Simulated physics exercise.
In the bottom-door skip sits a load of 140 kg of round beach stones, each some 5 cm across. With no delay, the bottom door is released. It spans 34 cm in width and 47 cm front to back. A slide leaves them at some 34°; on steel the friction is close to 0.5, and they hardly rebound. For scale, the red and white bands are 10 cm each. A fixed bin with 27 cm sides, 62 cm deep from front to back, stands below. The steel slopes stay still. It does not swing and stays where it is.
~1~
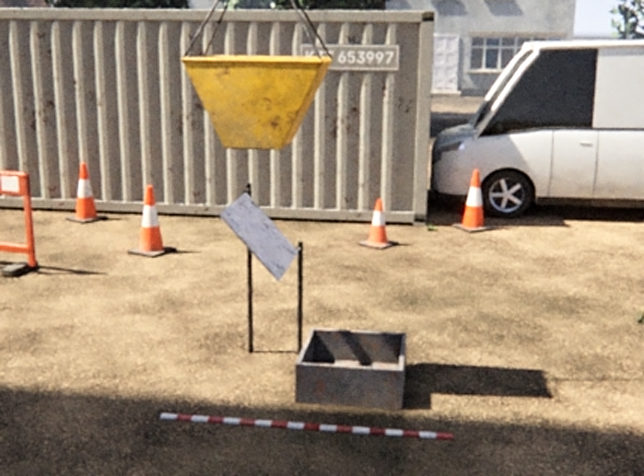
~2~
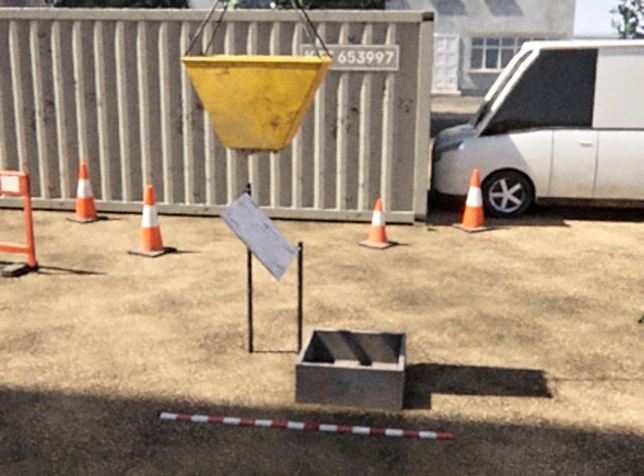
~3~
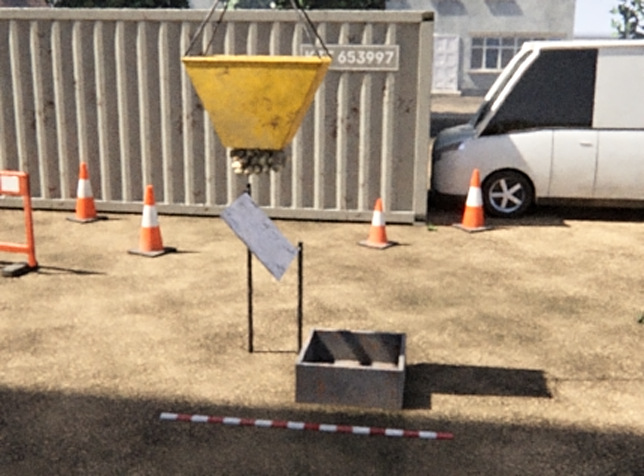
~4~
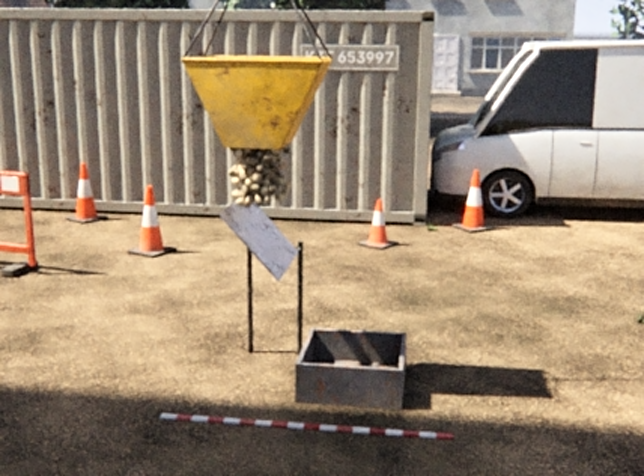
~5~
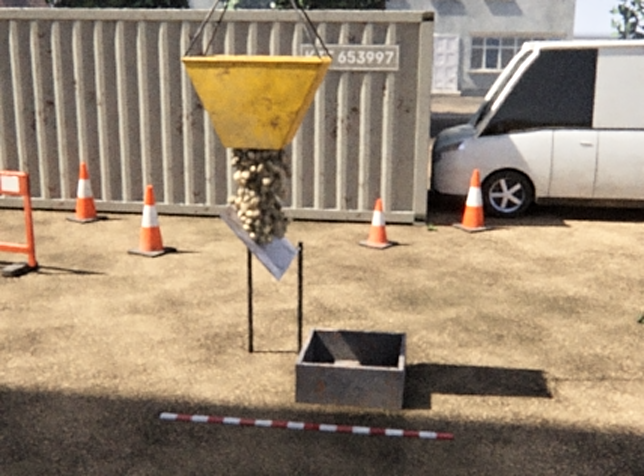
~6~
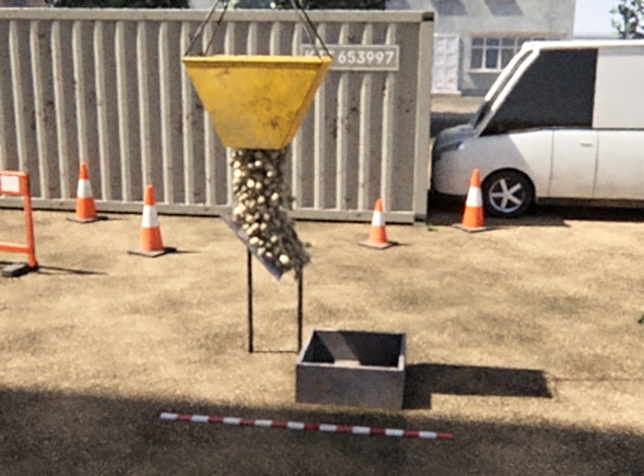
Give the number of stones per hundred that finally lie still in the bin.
Some 71 per hundred.
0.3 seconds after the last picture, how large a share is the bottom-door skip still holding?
Something like 0 per cent.
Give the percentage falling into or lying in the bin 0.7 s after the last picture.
By then, 70 %.
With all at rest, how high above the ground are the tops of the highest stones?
About 28 cm above the ground.
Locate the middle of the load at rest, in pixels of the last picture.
Their middle is at about (365, 372).
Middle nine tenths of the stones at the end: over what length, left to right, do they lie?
Around 80 centimetres.
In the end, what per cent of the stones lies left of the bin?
I'd say close to 0 per cent of the load ends there.
Then, 0.3 s after the last picture, 0 % in the bottom-door skip, 33 % on the steel, 26 % falling or lying left of the bin, 33 % falling or lying in the bin, 8 % falling or lying beside or right of the bin; the stones farthest right are at (399, 381).
Then, 0.7 s after the last picture, 0 % in the bottom-door skip, 1 % on the steel, 3 % falling or lying left of the bin, 68 % falling or lying in the bin, 28 % falling or lying beside or right of the bin; the stones farthest right are at (459, 391).
Then, 1.3 s after the last picture, 0 % in the bottom-door skip, 1 % falling or lying left of the bin, 71 % falling or lying in the bin, 29 % falling or lying beside or right of the bin; the stones farthest right are at (525, 387).
Then, 2.2 s after the last picture, 0 % in the bottom-door skip, 1 % falling or lying left of the bin, 71 % falling or lying in the bin, 29 % falling or lying beside or right of the bin; the stones farthest right are at (555, 415).
Then, 4.1 s after the last picture, 0 % in the bottom-door skip, 1 % left of the bin, 71 % in the bin, 29 % beside or right of the bin; the stones farthest right are at (555, 415).
